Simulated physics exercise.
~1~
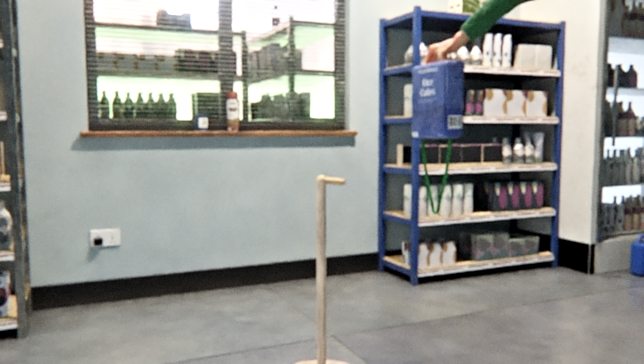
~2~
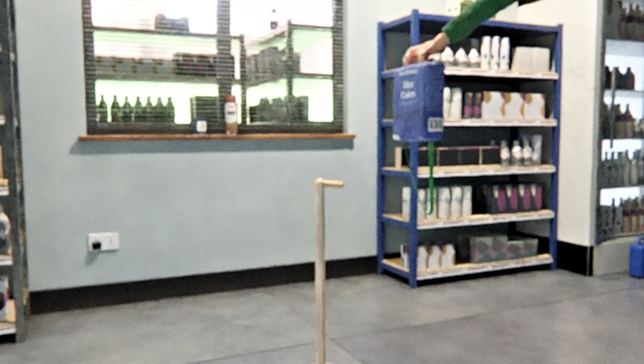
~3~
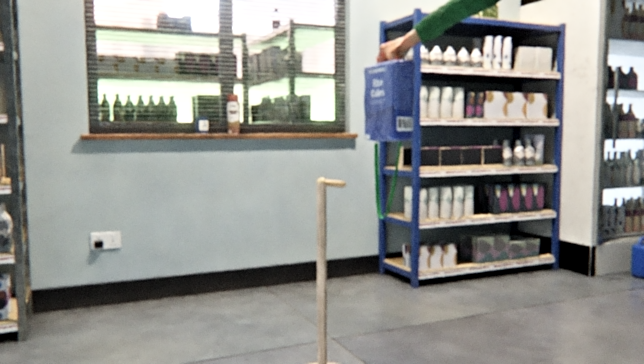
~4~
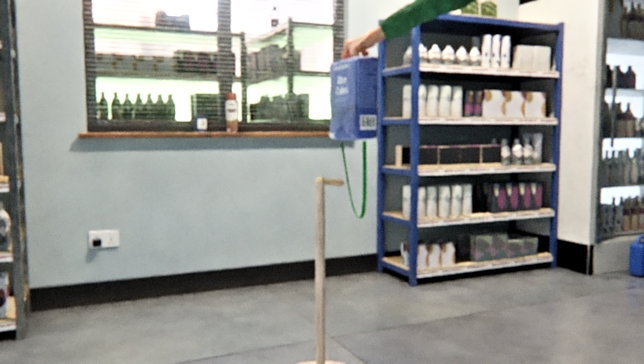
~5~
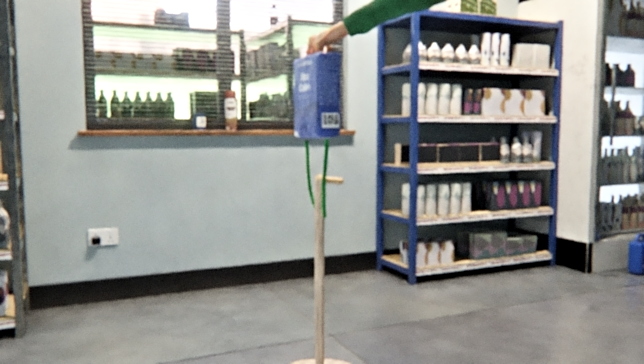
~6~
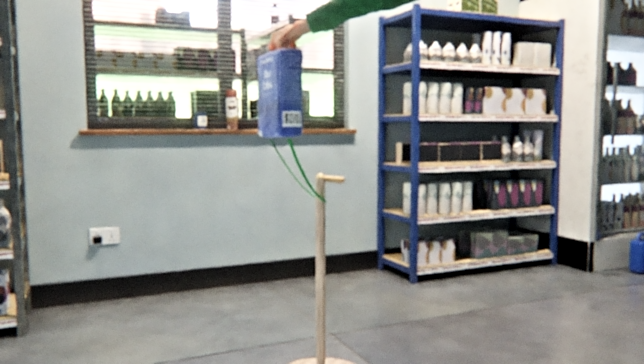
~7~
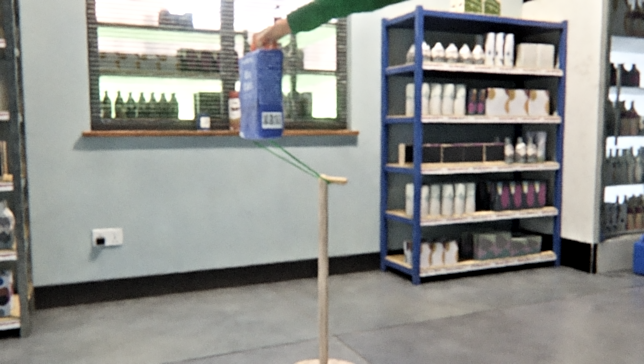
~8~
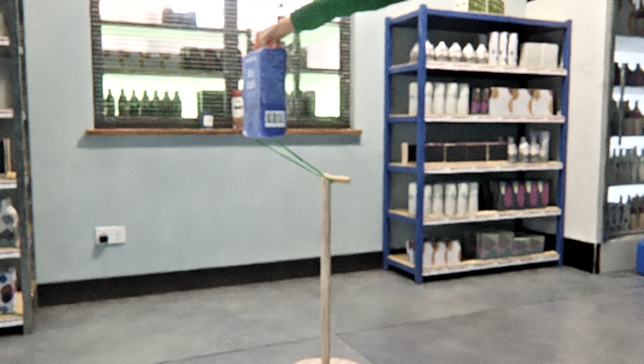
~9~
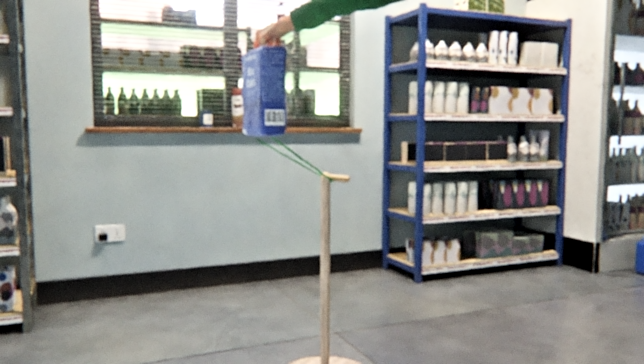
A blue bag with a green loop hanging below it was carried left by a hand in a green sleeve, passing over a short wooden post, until the loop snagged on the bar at the top and pulled tight, stopping the hand.
